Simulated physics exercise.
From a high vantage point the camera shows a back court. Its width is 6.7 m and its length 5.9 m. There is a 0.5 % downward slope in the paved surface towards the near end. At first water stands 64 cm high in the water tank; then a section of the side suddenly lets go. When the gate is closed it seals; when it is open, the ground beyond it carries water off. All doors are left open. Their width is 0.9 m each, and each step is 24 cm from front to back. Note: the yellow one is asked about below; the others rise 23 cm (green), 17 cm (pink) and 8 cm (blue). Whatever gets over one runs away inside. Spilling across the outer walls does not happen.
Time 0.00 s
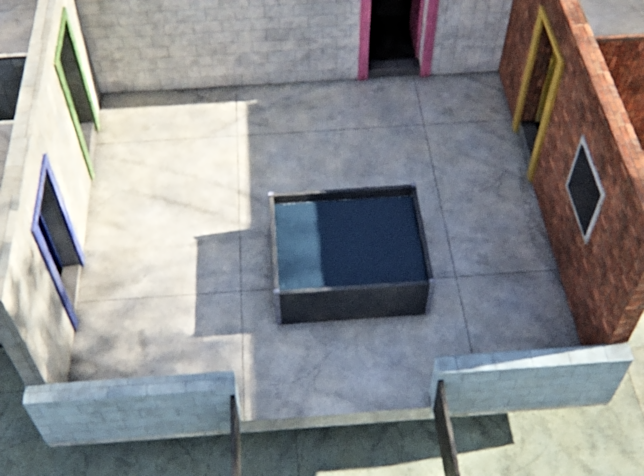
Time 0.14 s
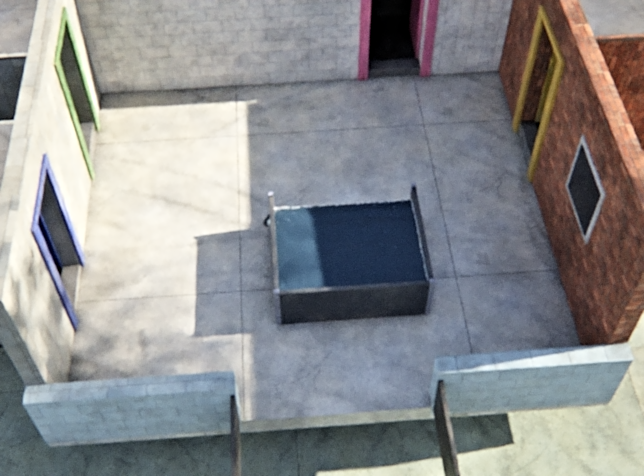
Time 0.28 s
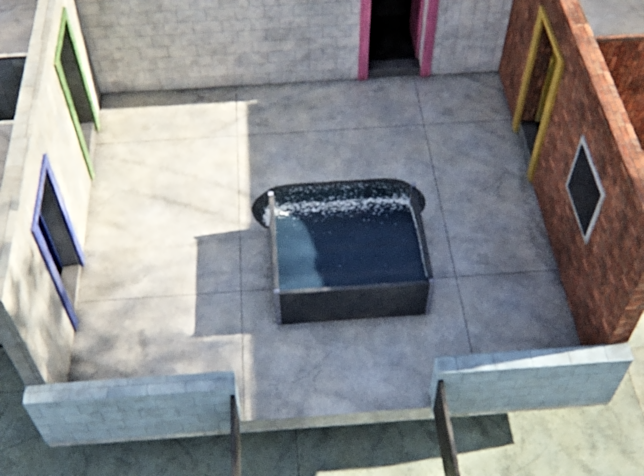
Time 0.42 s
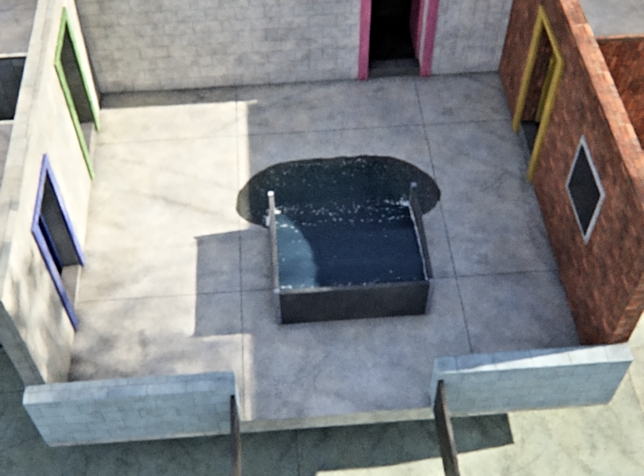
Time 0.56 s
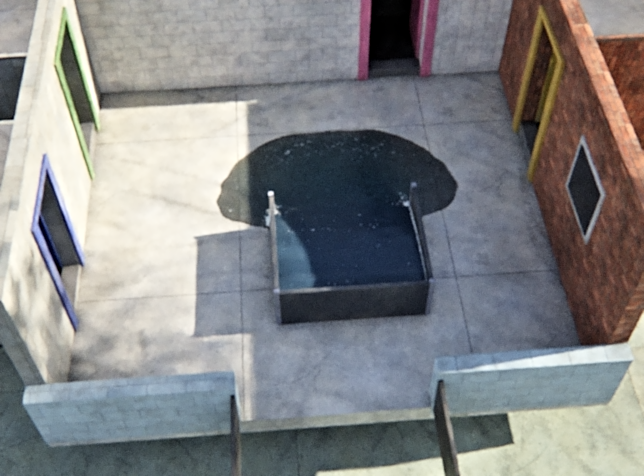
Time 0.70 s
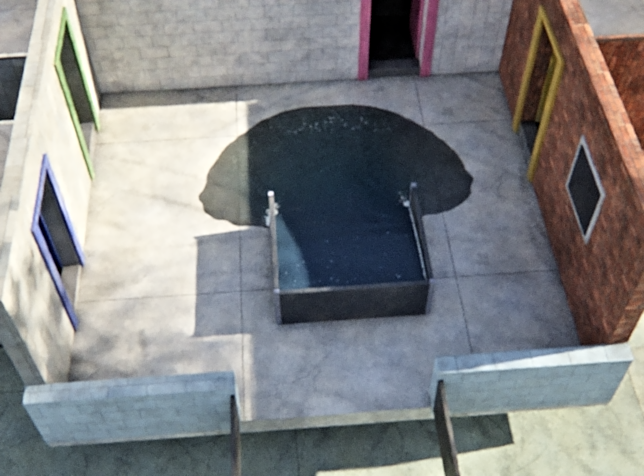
In a walled back court, the water tank stood full and still until its far side opened, and water poured out, spreading across the pale paving in a widening dark, rounded pool.
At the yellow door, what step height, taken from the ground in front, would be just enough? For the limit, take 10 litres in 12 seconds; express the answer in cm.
7 cm.
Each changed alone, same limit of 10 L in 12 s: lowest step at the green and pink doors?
About 13.0 cm at green and about 22 cm at pink.
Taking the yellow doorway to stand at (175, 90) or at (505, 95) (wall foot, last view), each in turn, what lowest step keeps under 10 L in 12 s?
Roughly 11.0 and 24 cm.
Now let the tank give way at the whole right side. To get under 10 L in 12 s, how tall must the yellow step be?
At least roughly 12.5 centimetres tall.
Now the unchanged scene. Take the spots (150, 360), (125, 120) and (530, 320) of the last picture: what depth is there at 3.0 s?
First spot about 0 cm, second about 14 cm, third about 0 cm.
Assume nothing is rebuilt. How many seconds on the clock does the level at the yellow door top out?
Around 3.4 s.
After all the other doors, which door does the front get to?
The blue one.
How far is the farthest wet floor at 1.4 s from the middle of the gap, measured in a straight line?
3.6 m.
After 1.4 s water covers 35 % of the floor, deepest (34 cm) near (329, 85); it has not reached the yellow door.
After 3.0 s water covers 40 % of the floor, deepest (30 cm) near (112, 98); 6 cm at the yellow door, 0 litres in over its 26 cm step.
After 12.0 s water covers 100 % of the floor, deepest (10 cm) near (65, 416); 3 cm at the yellow door, 0 litres in over its 26 cm step.
At the yellow door as built, the water arrived by 1.9 s and peaked near 11 cm at 3.4 s.
Run again over the same 12 s with other heights there, 17 litres in over 6 cm, 6 litres over 8 cm. The limit of 10 litres is kept from about 7 cm up.
